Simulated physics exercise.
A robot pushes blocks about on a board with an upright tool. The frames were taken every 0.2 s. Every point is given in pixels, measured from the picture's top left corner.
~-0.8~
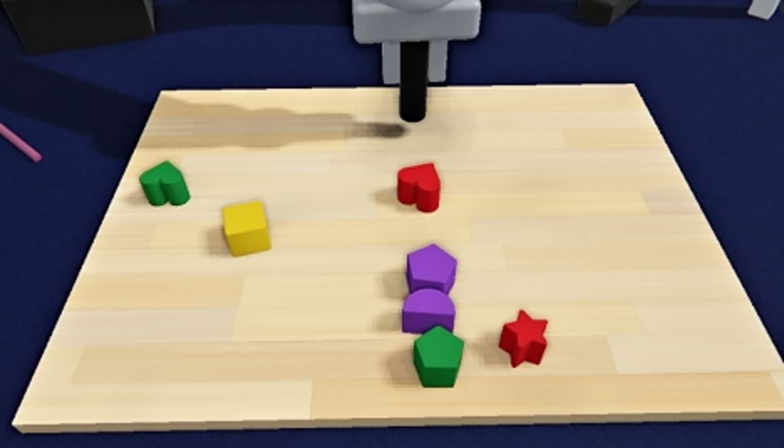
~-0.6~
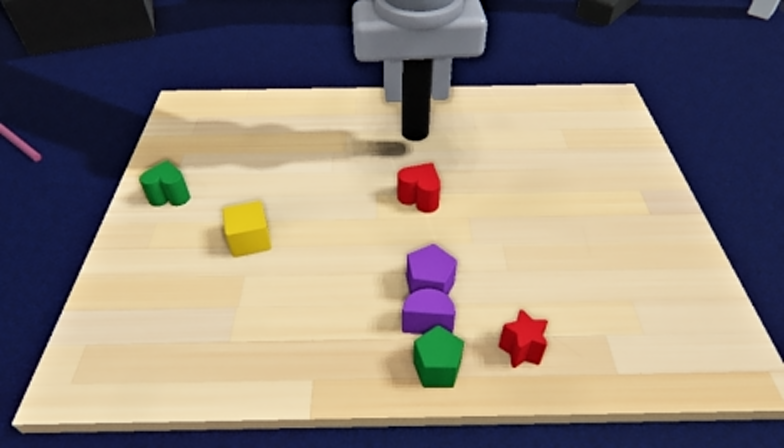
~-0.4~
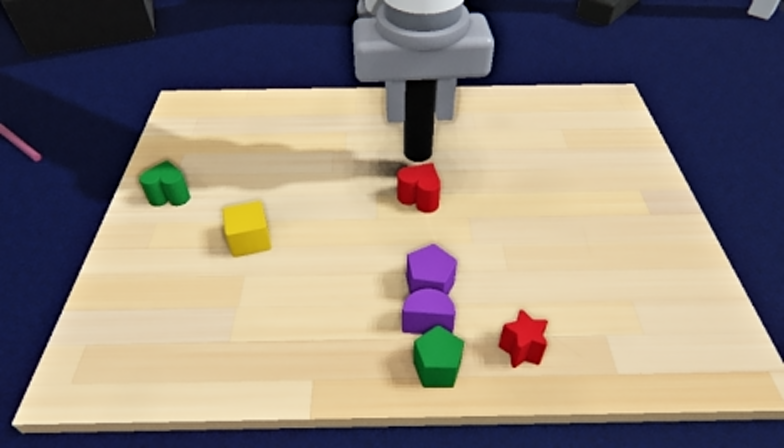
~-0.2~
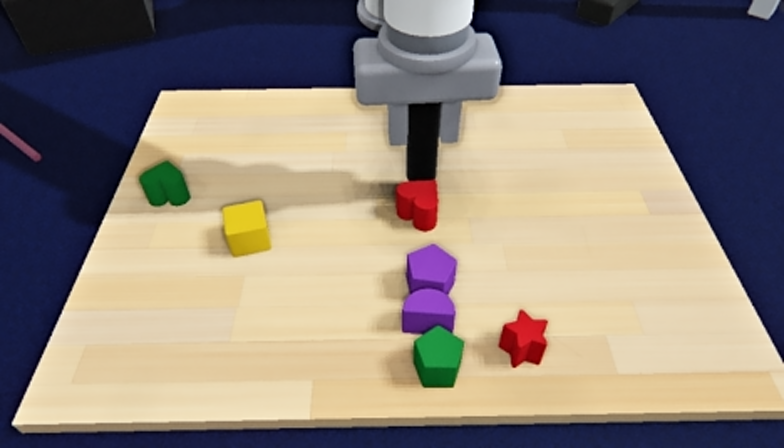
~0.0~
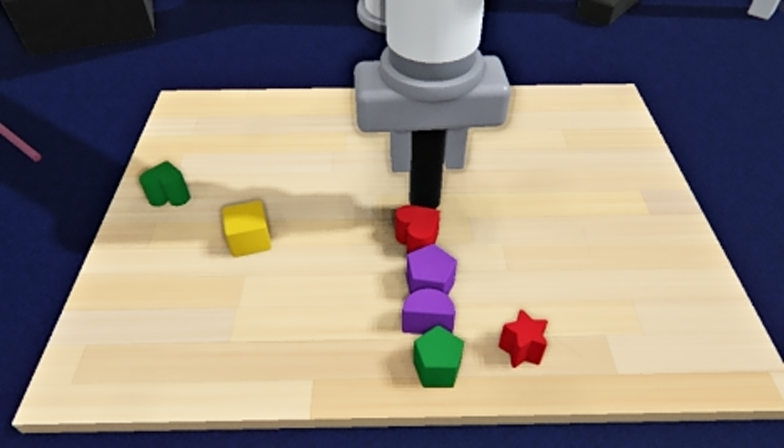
A robot's upright black tool moved down the wooden board toward the viewer, reached the red heart-shaped block and pushed it close to the purple pentagonal block, while the other blocks stayed still.
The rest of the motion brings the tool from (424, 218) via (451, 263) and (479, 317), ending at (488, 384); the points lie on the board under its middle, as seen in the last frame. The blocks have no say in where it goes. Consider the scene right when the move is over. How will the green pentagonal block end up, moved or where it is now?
Left in place.
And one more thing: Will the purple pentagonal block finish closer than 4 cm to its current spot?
The answer is yes.
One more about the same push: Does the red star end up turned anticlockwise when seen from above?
I expect so.
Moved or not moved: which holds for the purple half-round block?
By then it is displaced.
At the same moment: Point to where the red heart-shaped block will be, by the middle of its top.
That would be at about pixel (412, 241).
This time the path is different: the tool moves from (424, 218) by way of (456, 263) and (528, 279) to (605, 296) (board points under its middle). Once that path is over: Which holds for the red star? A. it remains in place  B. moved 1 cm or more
I'll go with A - it remains in place.
The first path, step by step. One third of the way, tool (453, 248); red heart-shaped block (412, 241), turned 45° clockwise; purple pentagonal block (434, 270).
Two thirds of the way, tool (483, 302); red heart-shaped block (412, 241), turned 45° clockwise; purple half-round block (420, 316), turned 15° anticlockwise; purple pentagonal block (433, 281), turned 25° clockwise.
At the end, tool (491, 370); red heart-shaped block (412, 241), turned 45° clockwise; purple half-round block (420, 316), turned 15° anticlockwise; purple pentagonal block (433, 281), turned 25° clockwise; green pentagonal block unmoved; red star (530, 338), turned 50° anticlockwise.
